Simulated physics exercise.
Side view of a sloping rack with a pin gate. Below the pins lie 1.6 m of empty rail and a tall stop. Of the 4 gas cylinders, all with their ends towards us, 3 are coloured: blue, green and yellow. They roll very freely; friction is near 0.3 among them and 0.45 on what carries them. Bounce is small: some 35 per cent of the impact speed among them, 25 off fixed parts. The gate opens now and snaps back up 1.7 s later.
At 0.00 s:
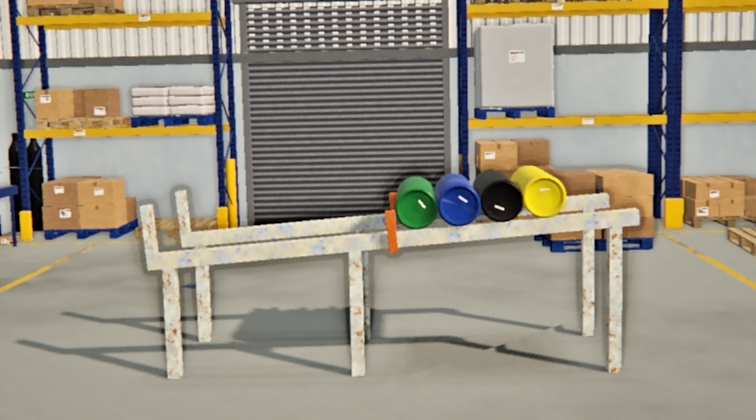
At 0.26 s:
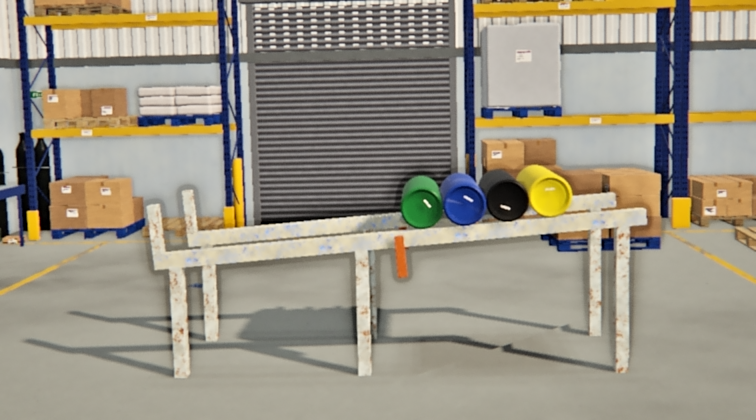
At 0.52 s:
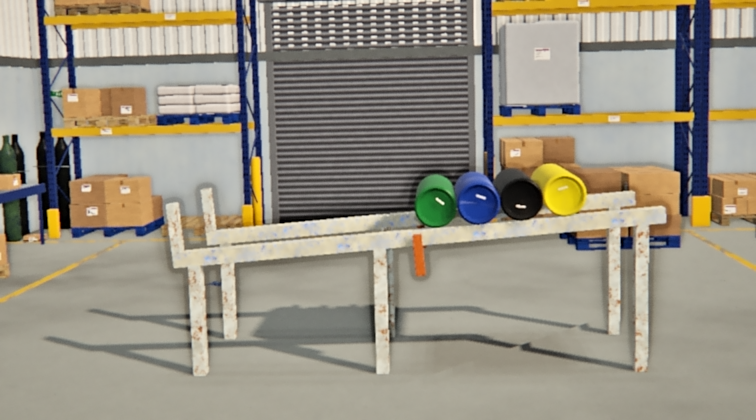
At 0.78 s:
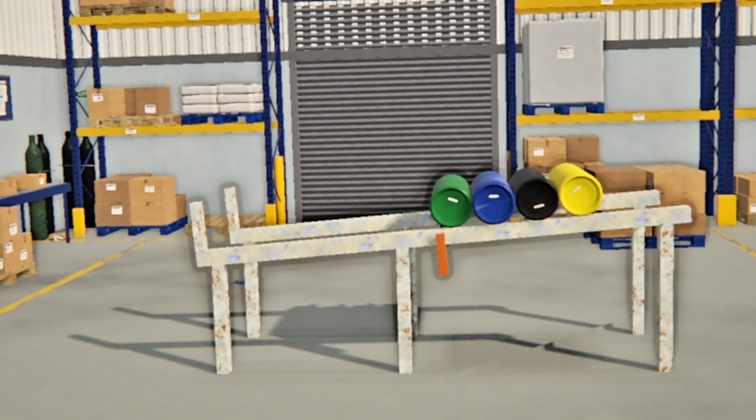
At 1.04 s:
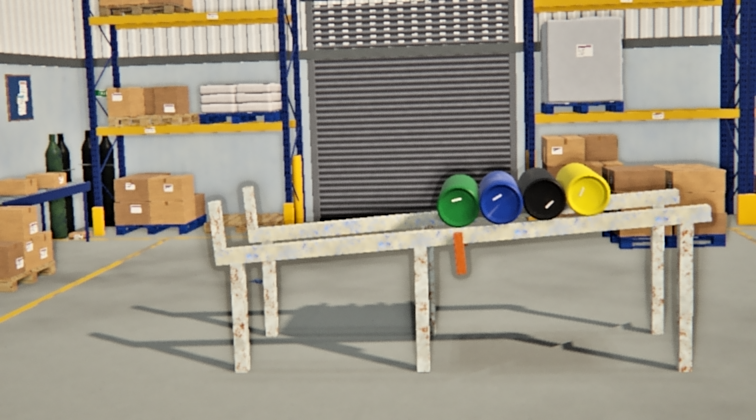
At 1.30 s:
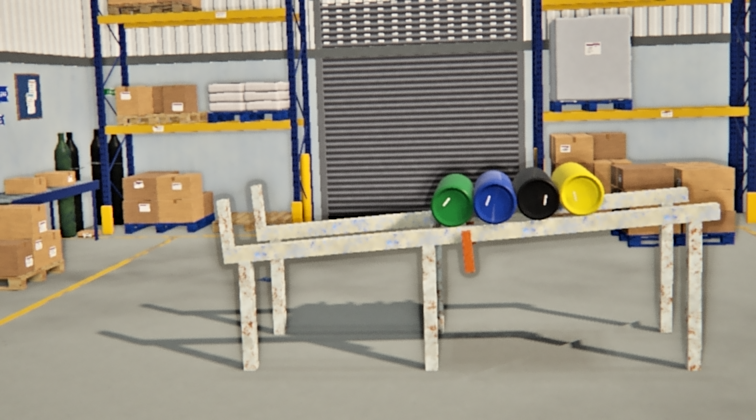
In a warehouse, four cylinders, green, blue, black and yellow, sit side by side behind an upright orange gate on a rack sloping down to the left. The gate drops below the rail, and the row starts rolling slowly left, moving a short way down the slope as the view shifts left.
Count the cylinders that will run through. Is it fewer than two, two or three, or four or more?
It is two or three; here the count comes to 2.
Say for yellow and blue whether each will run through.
Yellow stays behind the pins; blue runs down the rack.
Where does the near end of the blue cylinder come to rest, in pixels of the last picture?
Around (289, 222).
After 1.5 s, blue is on the rails, 10 cm above the pins, rolling left; green is on the rails, 15 cm below the pins, rolling left; yellow is on the rails, 70 cm above the pins, rolling left; 1 below the pins.
After 1.7 s, blue is on the rails, 5 cm above the pins, rolling left; green is on the rails, 25 cm below the pins, rolling left; yellow is on the rails, 60 cm above the pins, rolling left; 1 below the pins.
After 1.9 s, blue is in the air, 10 cm below the pins, rolling left; green is on the rails, 40 cm below the pins, rolling left; yellow is on the rails, 45 cm above the pins, rolling left; 2 below the pins.
At rest (4.0 s), blue is on the rails, 115 cm below the pins; green is on the rails, 145 cm below the pins; yellow is on the rails, 45 cm above the pins; 2 below the pins.
